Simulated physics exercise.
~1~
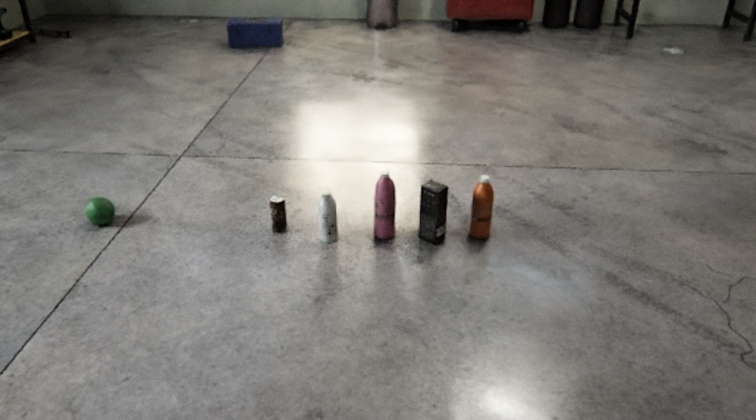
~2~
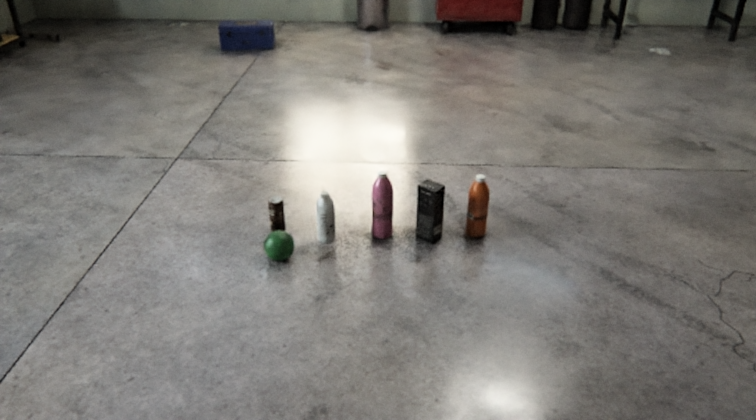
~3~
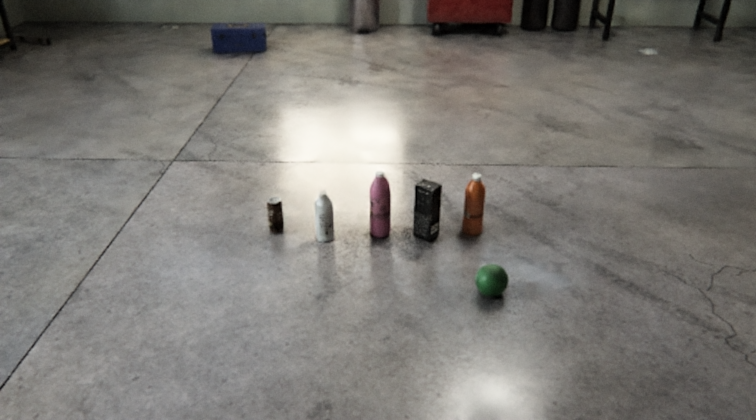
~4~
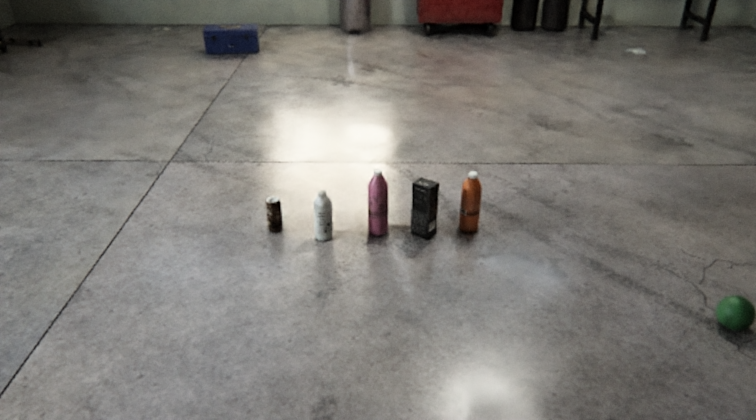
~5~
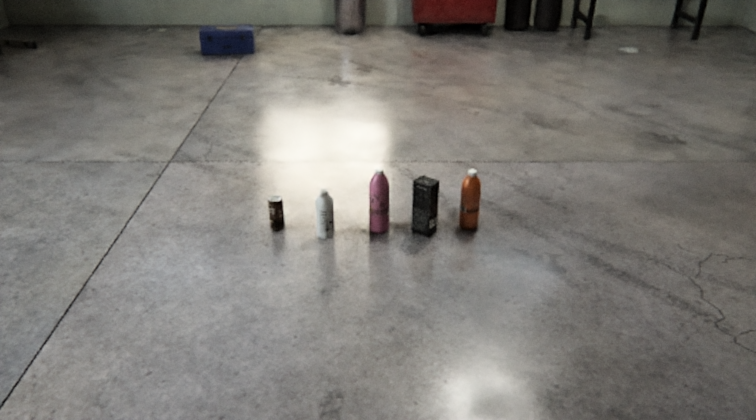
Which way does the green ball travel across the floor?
The green ball rolls to the right, passing in front of the row of standing items.
